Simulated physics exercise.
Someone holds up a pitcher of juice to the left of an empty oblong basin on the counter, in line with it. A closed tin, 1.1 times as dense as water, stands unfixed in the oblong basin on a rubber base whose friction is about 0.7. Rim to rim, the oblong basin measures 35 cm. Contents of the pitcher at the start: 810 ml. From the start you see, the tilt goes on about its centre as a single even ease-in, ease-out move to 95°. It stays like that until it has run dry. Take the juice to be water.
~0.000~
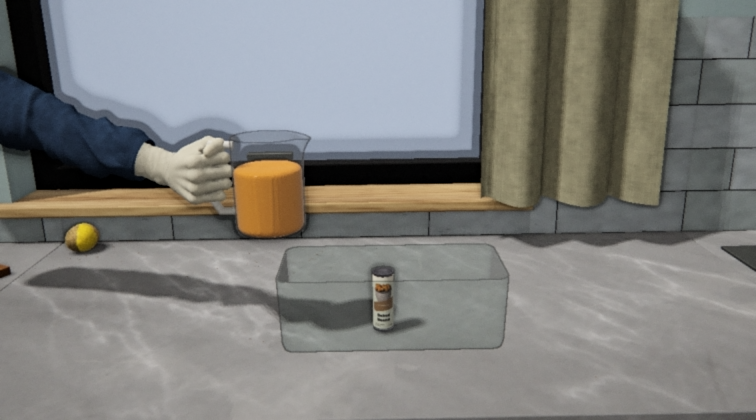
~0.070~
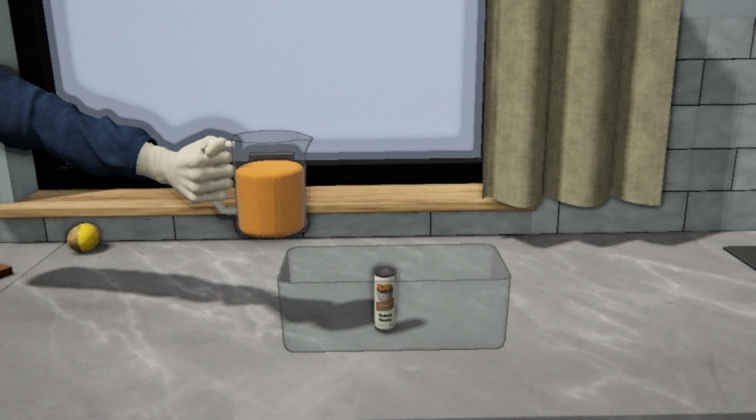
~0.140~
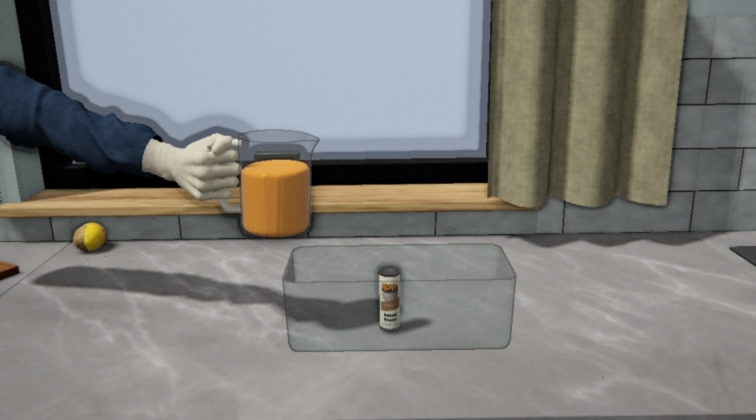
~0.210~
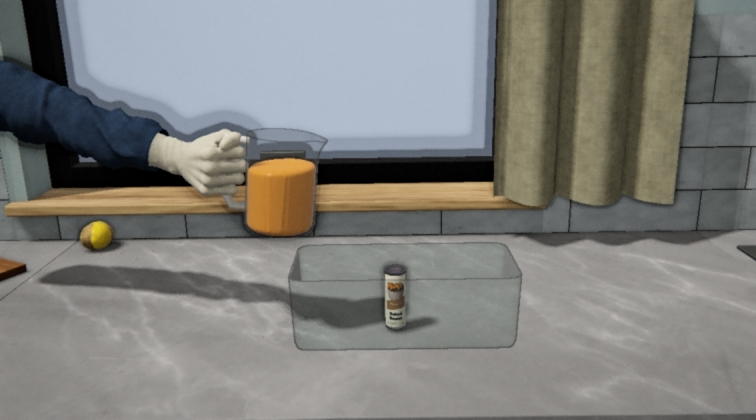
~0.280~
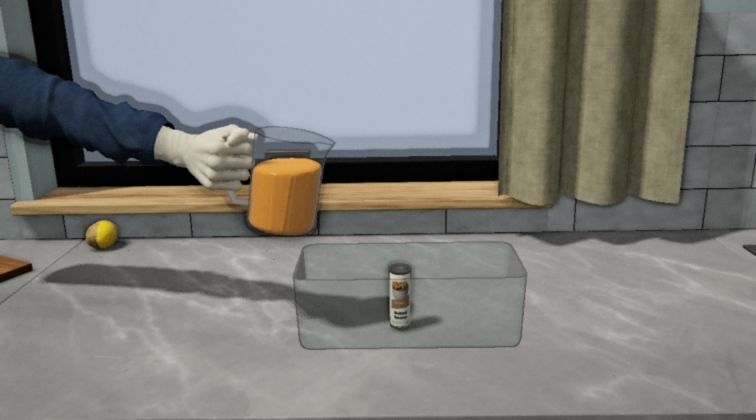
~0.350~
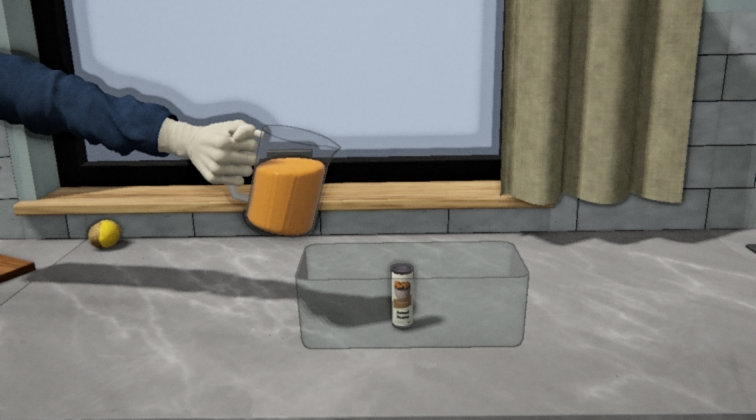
A gloved hand holding a pitcher of orange juice above a counter, gradually tilting it rightward beside a clear basin containing a tin.
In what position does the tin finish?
It finishes knocked over.
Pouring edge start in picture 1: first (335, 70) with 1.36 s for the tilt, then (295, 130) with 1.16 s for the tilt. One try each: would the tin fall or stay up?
Trial 1 - tin stays standing; trial 2 - tin stays standing.
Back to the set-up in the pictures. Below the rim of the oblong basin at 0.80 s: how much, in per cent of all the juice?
About 0%.
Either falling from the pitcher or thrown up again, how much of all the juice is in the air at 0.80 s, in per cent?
4 per cent.
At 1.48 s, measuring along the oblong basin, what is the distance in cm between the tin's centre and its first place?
Near 8 cm of travel.
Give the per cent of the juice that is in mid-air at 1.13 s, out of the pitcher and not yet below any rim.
I'd put it at about 18 per cent of the liquid.
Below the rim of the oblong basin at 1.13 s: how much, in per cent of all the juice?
24 %, more or less.
After 0.80 s the tilt is 61° and 96 per cent is still to pour; the tin stands where it began.
After 1.13 s the tilt is 89° and 57 per cent is still to pour; the tin leans 8°.
After 1.48 s the tilt is 95° and 17 per cent is still to pour; the tin lies on its side.
After 1.86 s the tilt is 95° and 4 per cent is still to pour; the tin lies on its side.
In the end the tin lies on its side.
